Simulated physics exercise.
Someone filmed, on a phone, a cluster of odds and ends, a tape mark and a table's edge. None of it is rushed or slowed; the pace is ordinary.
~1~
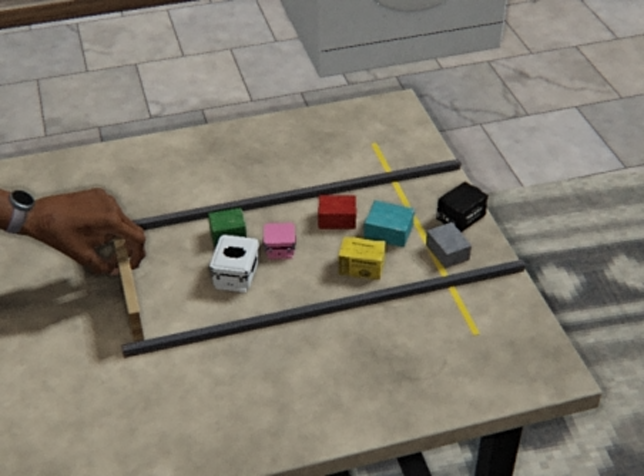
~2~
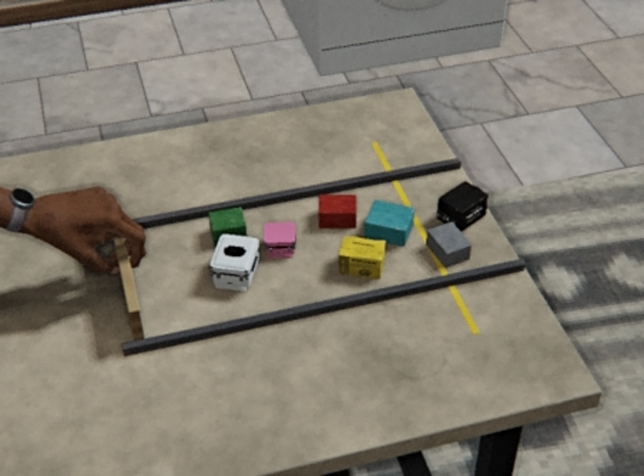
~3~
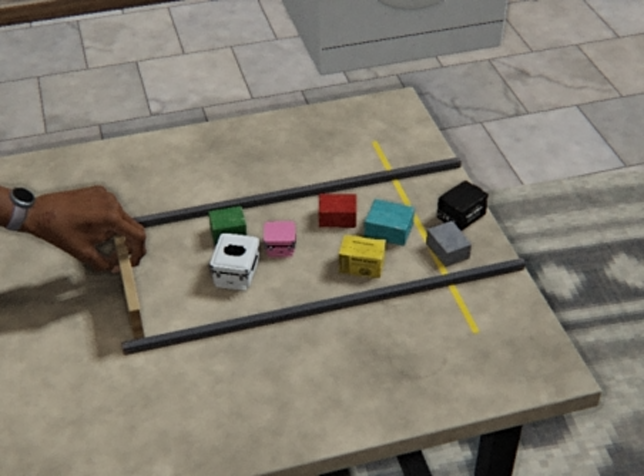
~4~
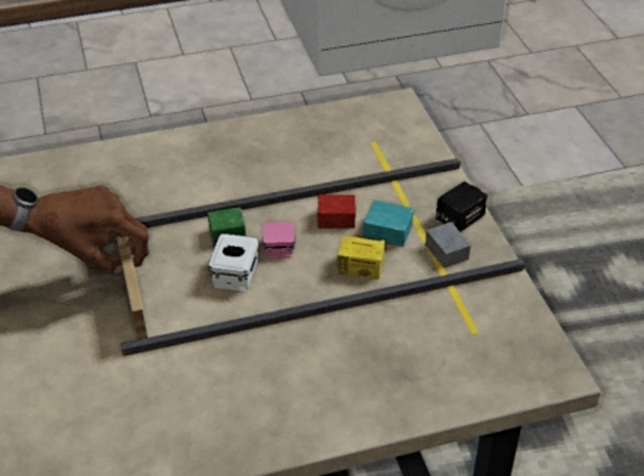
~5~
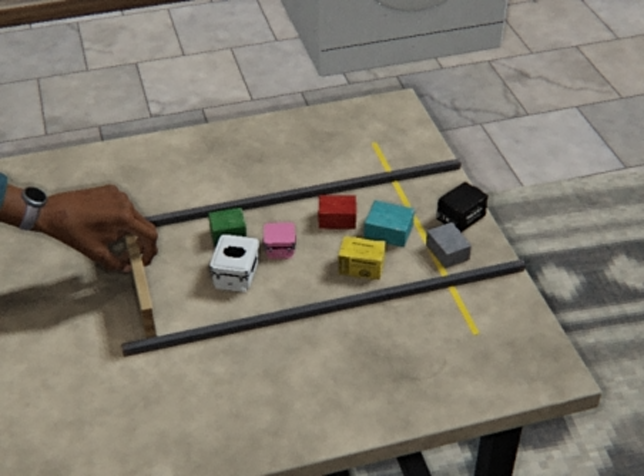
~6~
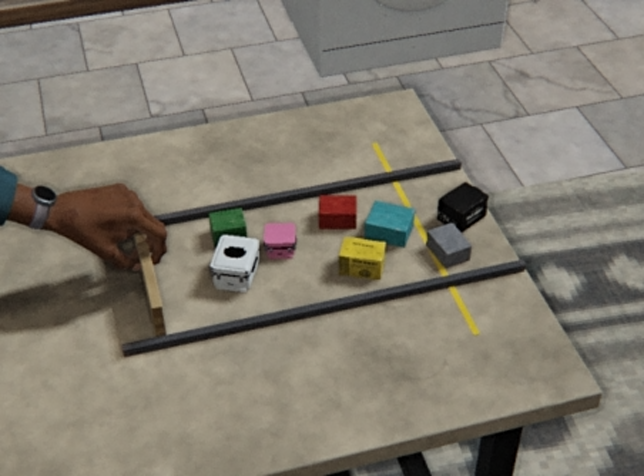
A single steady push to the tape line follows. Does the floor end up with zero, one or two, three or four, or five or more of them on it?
Missing from the table at the end: One or two.
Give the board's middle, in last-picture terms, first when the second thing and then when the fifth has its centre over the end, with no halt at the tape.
About (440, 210), then about (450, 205).
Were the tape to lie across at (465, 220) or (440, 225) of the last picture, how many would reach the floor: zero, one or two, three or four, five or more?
The falls would be five or over; 1 or 2.
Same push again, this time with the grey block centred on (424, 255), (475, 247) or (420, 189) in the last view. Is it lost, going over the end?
Grey block: Safe; safe; gone.
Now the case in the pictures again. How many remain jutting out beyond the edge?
That'd be 0.
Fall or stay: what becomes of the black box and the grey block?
First, the black box does not stay; then the grey block keeps its place.
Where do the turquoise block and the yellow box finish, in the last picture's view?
The turquoise block comes to rest close to (477, 220), while the yellow box rests close to (454, 254).
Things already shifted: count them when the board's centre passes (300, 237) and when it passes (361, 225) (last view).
5 and 7.
A little later, none off yet; black box at rest near (463, 207); grey block at rest near (449, 246); turquoise block at rest near (390, 224).
Next, none off yet; black box at rest near (463, 207); grey block at rest near (449, 246); turquoise block shifted a little near (405, 224).
When it is over, the number that fall off is one or two; down, black box.
